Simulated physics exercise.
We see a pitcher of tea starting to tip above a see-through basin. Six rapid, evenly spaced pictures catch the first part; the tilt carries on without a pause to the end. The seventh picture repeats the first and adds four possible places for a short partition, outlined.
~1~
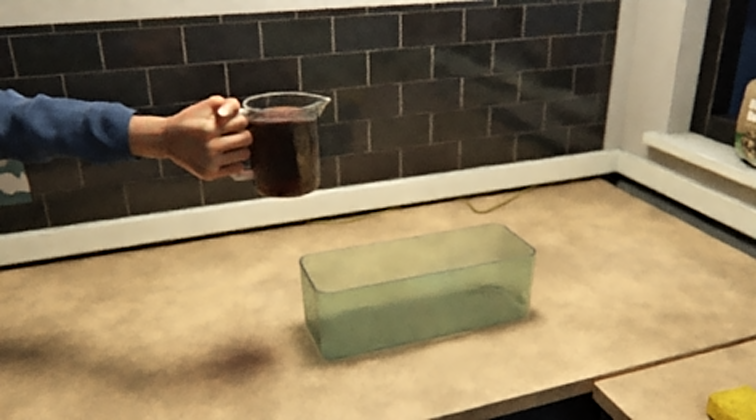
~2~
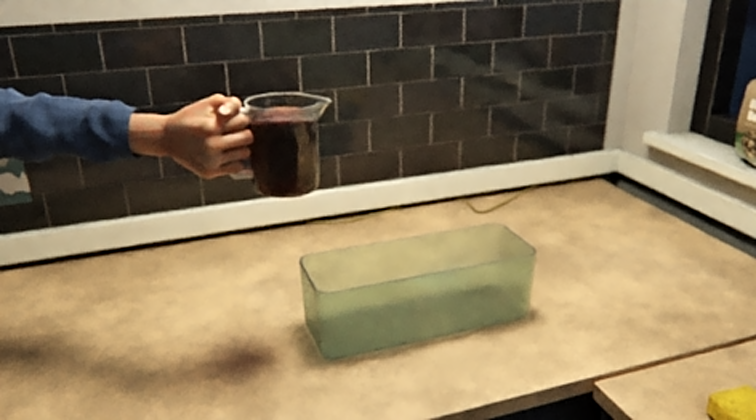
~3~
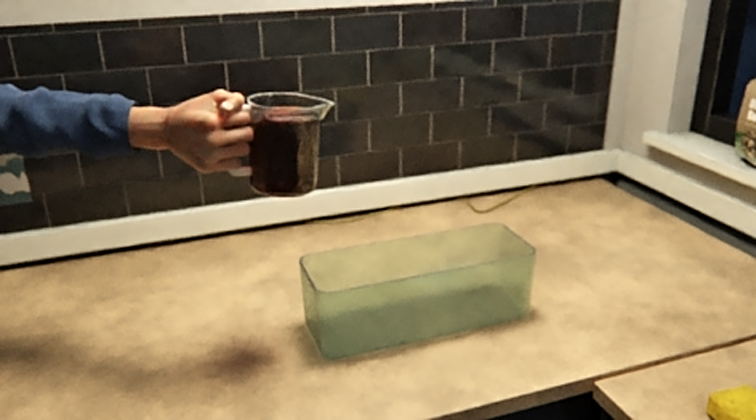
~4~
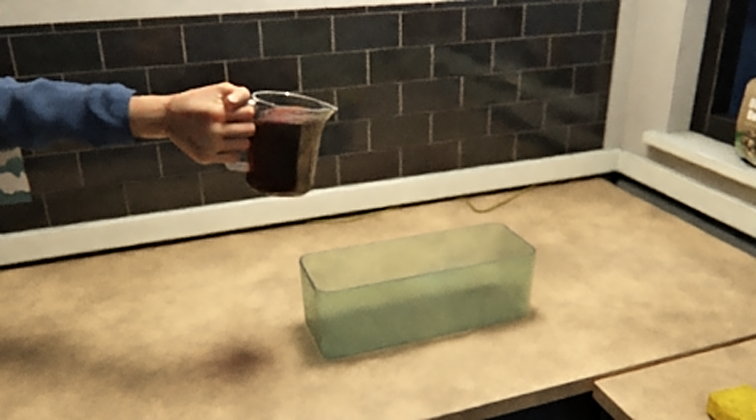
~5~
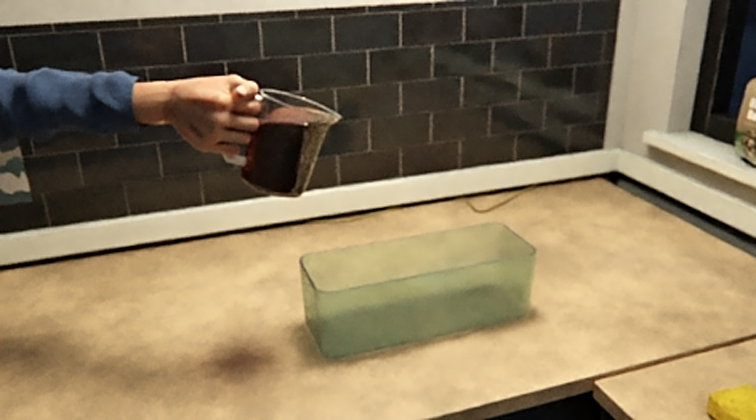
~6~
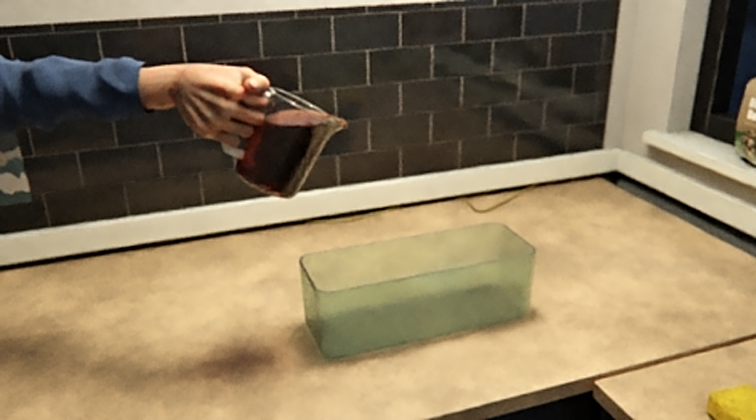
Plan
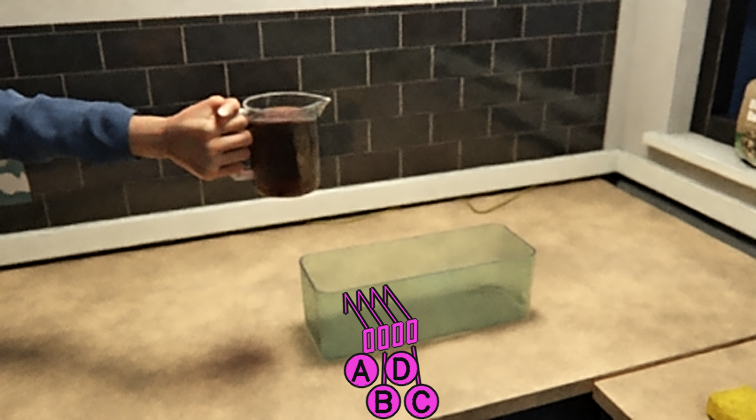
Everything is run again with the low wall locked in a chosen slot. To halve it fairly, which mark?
C works best here.
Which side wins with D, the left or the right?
More ends on the right.
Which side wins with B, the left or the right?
More ends on the right.
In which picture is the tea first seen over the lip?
In picture 6.
On the marked copy, A at (370, 356); B at (384, 353); C at (413, 347); D at (399, 350).
Choosing A, about 9 % ends left of the wall and 88 % right of it; 3 % is lost outside.
Choosing B, about 8 % ends left of the wall and 90 % right of it.
Choosing C, about 53 % ends left of the wall and 45 % right of it.
Choosing D, about 17 % ends left of the wall and 81 % right of it.
